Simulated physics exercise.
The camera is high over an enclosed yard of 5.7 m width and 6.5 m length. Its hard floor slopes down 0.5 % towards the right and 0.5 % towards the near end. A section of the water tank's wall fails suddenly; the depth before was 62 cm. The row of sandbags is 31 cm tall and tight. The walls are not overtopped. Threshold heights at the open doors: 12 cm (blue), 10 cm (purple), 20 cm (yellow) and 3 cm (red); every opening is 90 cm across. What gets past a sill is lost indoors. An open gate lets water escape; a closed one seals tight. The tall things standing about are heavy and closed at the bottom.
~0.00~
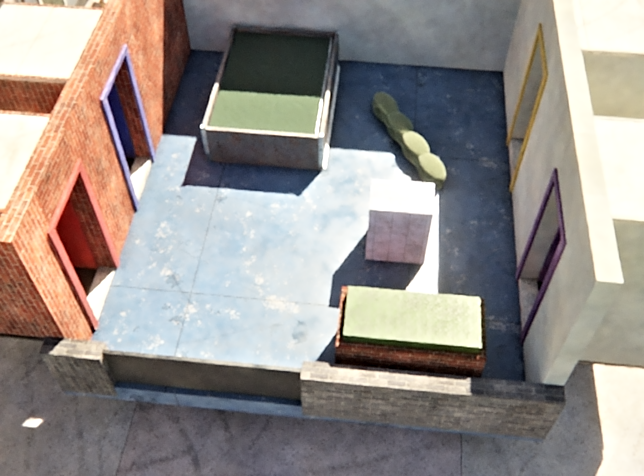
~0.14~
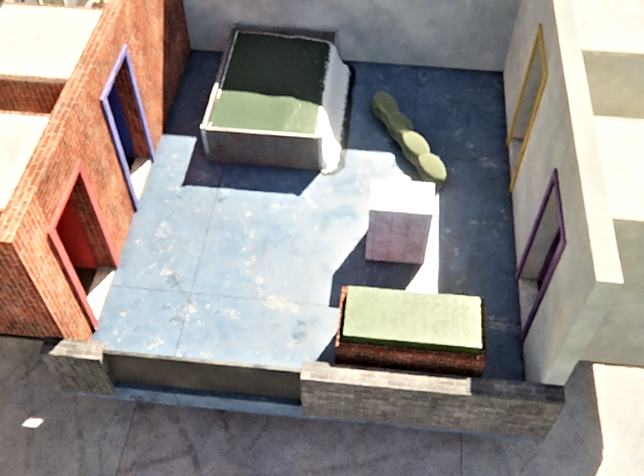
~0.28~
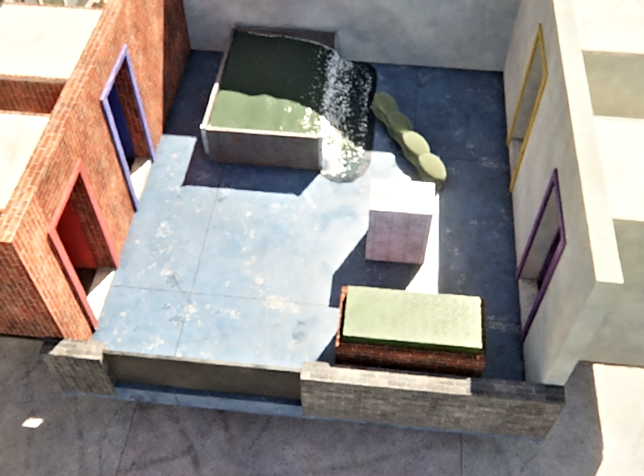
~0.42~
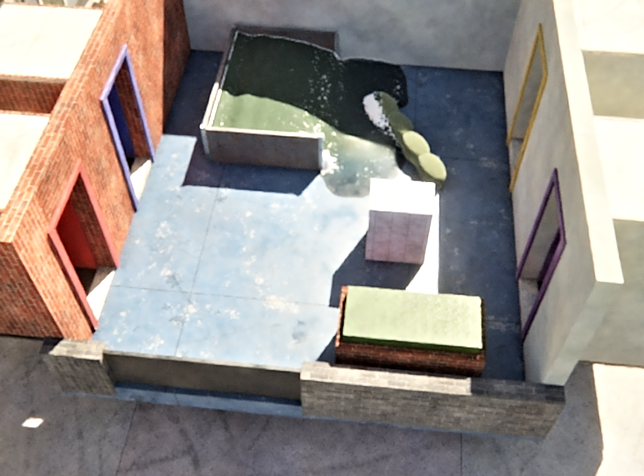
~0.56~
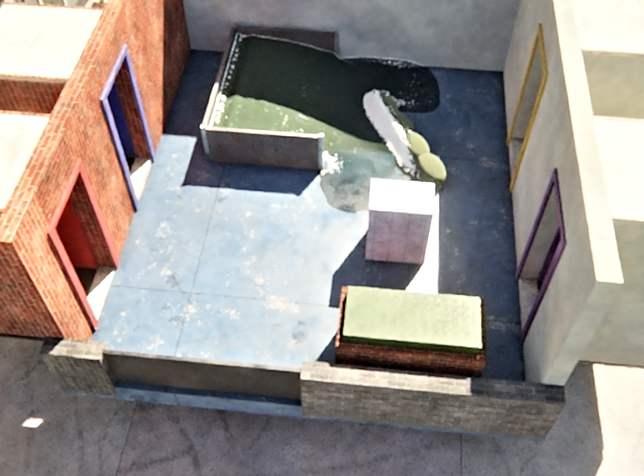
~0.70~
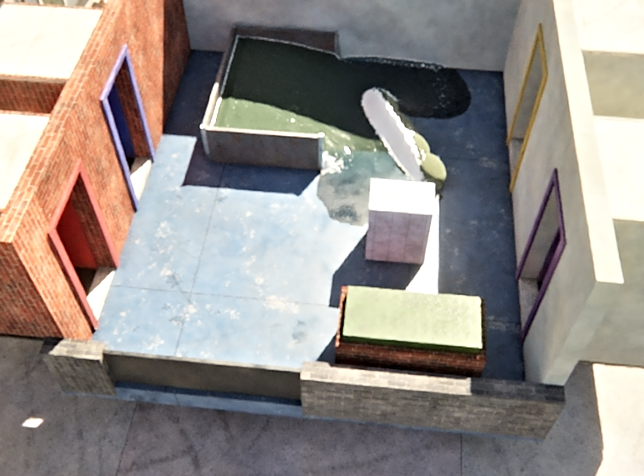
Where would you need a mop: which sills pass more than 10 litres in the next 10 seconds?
Door by door: At the blue door it does not reach the limit; at the purple door it passes the limit; at the yellow door it stays under the limit; at the red door it exceeds the limit.
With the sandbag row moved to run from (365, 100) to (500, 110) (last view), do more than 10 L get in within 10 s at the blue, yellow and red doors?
Then: Blue not over, yellow above, red past it.
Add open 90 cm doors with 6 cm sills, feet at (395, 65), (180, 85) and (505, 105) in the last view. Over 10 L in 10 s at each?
In that order: Over, below, above.
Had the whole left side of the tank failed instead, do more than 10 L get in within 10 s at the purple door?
Then: Purple not over.
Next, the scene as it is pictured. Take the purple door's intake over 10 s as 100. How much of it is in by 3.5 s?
Some 15 per cent by then.
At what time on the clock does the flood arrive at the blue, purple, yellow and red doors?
Arrival: Blue 3.8 s, purple 1.6 s, yellow 1.6 s, red 3.8 s.
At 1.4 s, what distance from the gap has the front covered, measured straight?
Some 4.0 m out.
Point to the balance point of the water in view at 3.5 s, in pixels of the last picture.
Near (389, 168).
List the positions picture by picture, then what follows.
The water tank at (275, 81) is whole and still, 62 cm deep, in the first picture.
Water pours out at (328, 103) and has run 1.4 m, to (325, 173); typically 7 cm deep outside, 62 cm at the water tank's back, in the second picture.
The front is at (347, 178), 1.5 m from the gap at (328, 105); 1.8 m2 of floor is under water; 62 cm left at the back of the water tank, in the third picture.
The front is at (362, 190), 1.8 m from the gap at (328, 106); 3.2 m2 of floor is under water; 58 cm left at the back of the water tank, in the fourth picture.
The front is at a hidden place, 2.1 m from the gap at (328, 107); 4.4 m2 of floor is under water; 52 cm left at the back of the water tank, in the fifth picture.
The front is at (451, 70), 2.5 m from the gap at (328, 107); 5.4 m2 of floor is under water; 53 cm left at the back of the water tank, in the sixth picture.
After 1.4 s water covers 35 % of the floor and is deepest (54 cm) near (498, 73); blue door not reached, purple door not reached, yellow door not reached, red door not reached.
After 2.2 s water covers 45 % of the floor and is deepest (41 cm) near (499, 86); blue door not reached, purple door 15 cm at the sill, 5 L in, yellow door 15 cm at the sill, 0 L in, red door not reached.
After 3.5 s water covers 70 % of the floor and is deepest (30 cm) near (518, 384); blue door not reached, purple door 16 cm at the sill, 18 L in, yellow door 11 cm at the sill, 0 L in, red door not reached.
After 6.0 s water covers 90 % of the floor and is deepest (27 cm) near (83, 366); blue door 2 cm at the sill, 0 L in, purple door 19 cm at the sill, 72 L in, yellow door 12 cm at the sill, 0 L in, red door 10 cm at the sill, 11 L in.
After 10.0 s water covers 95 % of the floor and is deepest (15 cm) near (230, 54); blue door 8 cm at the sill, 0 L in, purple door 11 cm at the sill, 116 L in, yellow door 6 cm at the sill, 0 L in, red door 10 cm at the sill, 164 L in.
